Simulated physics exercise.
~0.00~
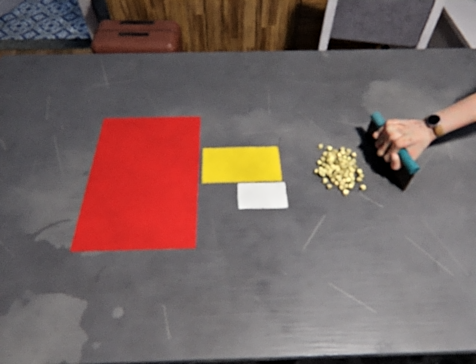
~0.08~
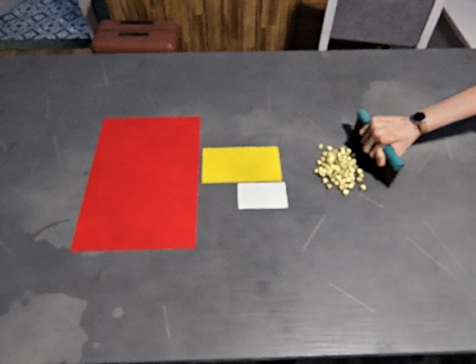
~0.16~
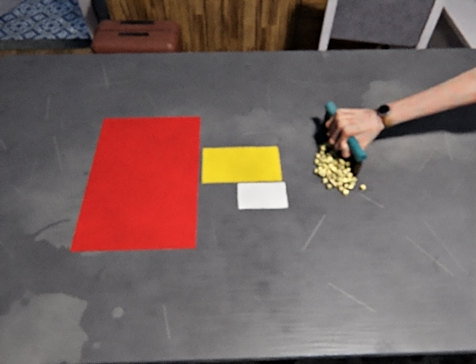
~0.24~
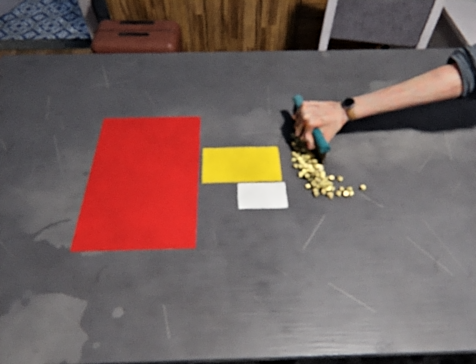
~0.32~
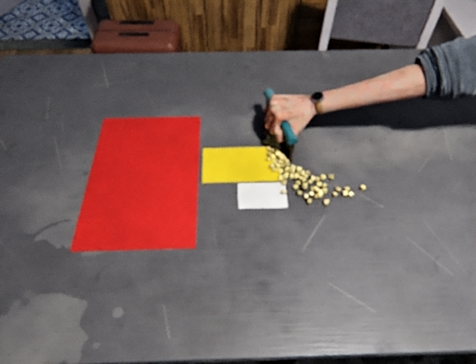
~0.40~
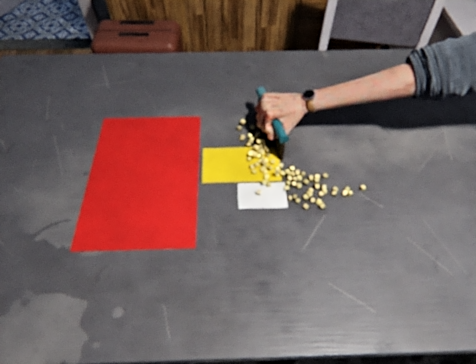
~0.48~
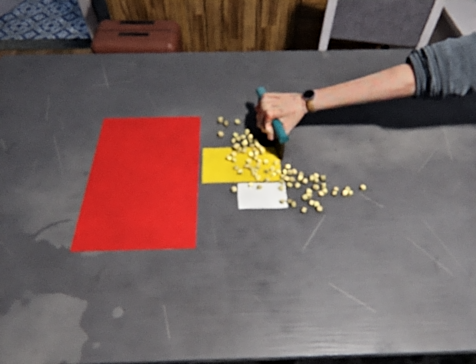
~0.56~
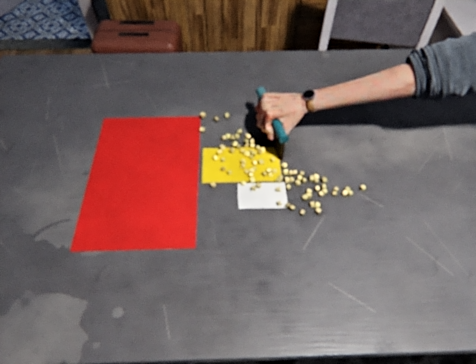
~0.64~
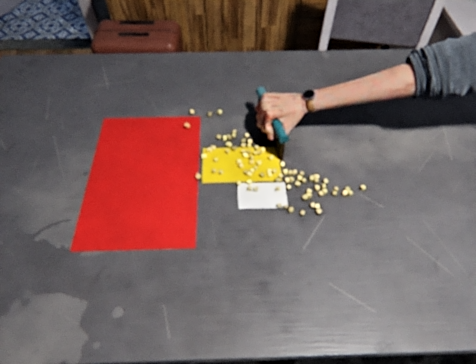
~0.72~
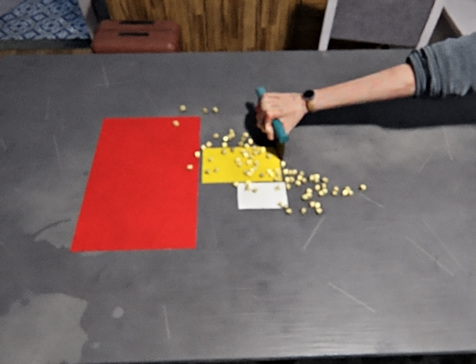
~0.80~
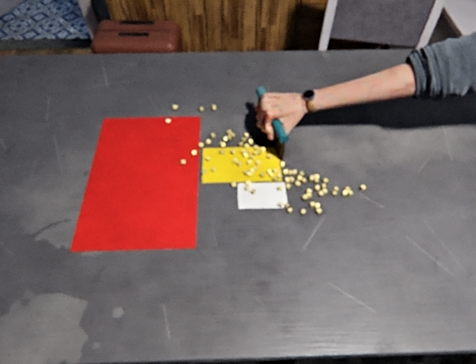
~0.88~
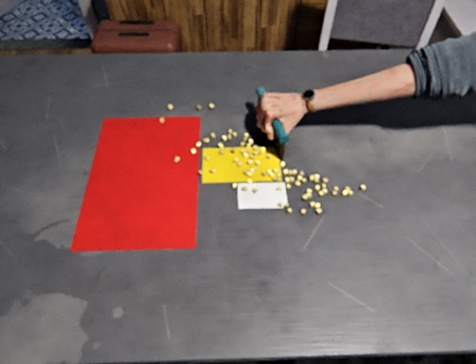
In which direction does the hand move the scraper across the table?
The hand moves the scraper to the left, toward the coloured mats.
